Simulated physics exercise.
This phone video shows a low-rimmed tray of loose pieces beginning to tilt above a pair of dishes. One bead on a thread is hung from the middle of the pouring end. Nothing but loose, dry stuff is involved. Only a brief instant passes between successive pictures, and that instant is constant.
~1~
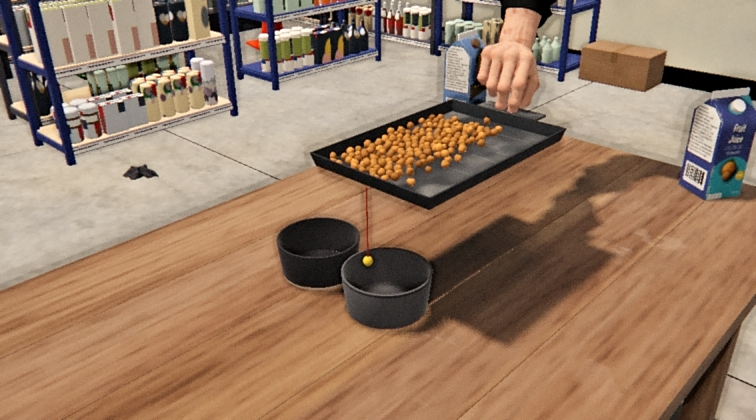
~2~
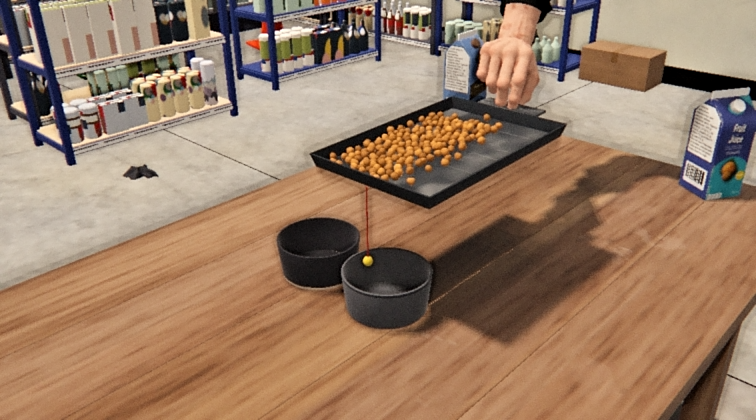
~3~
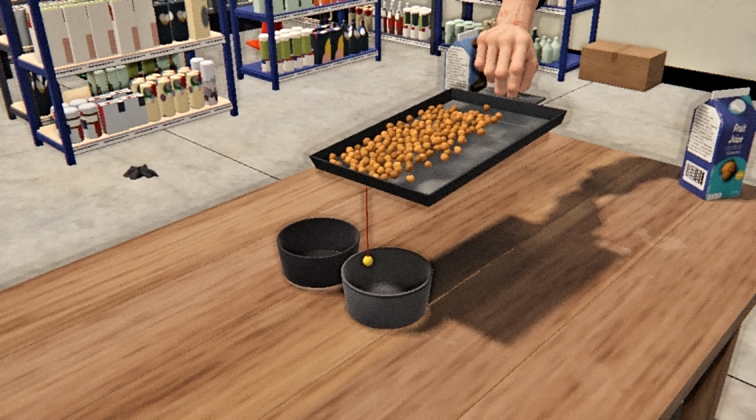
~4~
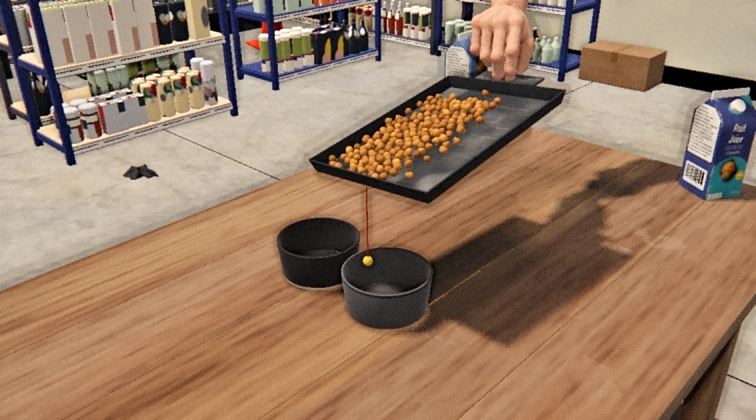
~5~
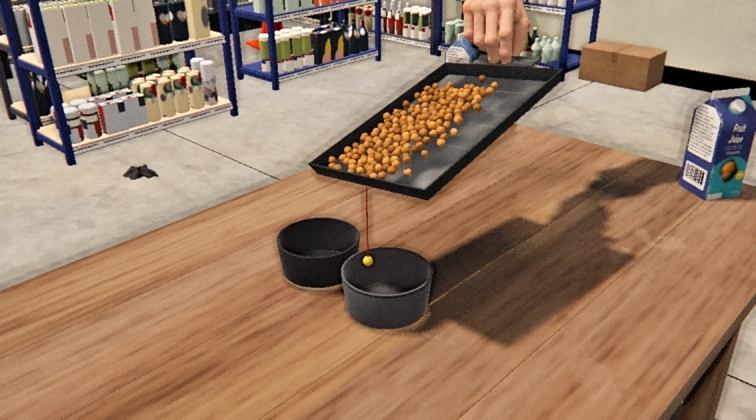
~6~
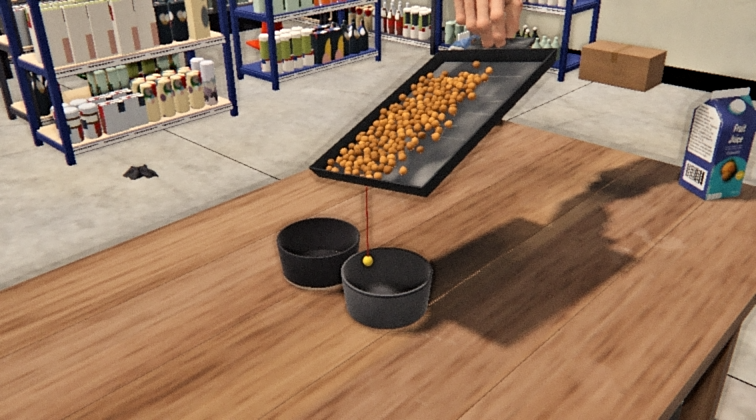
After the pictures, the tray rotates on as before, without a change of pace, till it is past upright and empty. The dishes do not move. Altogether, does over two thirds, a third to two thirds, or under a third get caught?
The dishes will most likely catch one to two thirds of the load.
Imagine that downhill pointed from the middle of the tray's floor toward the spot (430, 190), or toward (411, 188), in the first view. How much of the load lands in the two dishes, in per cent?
Roughly 10 percent, then 10 percent.
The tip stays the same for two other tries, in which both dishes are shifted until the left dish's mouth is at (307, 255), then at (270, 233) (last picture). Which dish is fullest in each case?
Placement one gives the one at left, placement two gives the one at right.
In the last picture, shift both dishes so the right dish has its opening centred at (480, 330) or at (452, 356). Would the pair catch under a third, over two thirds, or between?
Case one, less than a third; case two, under a third.
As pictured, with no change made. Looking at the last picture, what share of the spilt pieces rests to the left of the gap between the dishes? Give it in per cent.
Roughly 100 in a hundred.
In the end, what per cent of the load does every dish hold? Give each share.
The share is 50 per cent in the left dish and 0 per cent in the right dish.
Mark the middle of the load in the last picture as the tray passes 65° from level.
(361, 122).
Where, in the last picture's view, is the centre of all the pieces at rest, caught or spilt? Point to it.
Near (307, 280), more or less.
Shortly afterwards, tray tipped steeply; all but a few on the tray; only a few in the left dish.
Next, tray tipped past a quarter turn; near a quarter on the tray; near a quarter in the left dish; near a quarter outside both; near a third in the air.
Some moments later, tray tipped past a quarter turn; only a few in the right dish; near half in the left dish; near half outside both.
In the end, tray tipped past a quarter turn; only a few in the right dish; near half in the left dish; near half outside both.
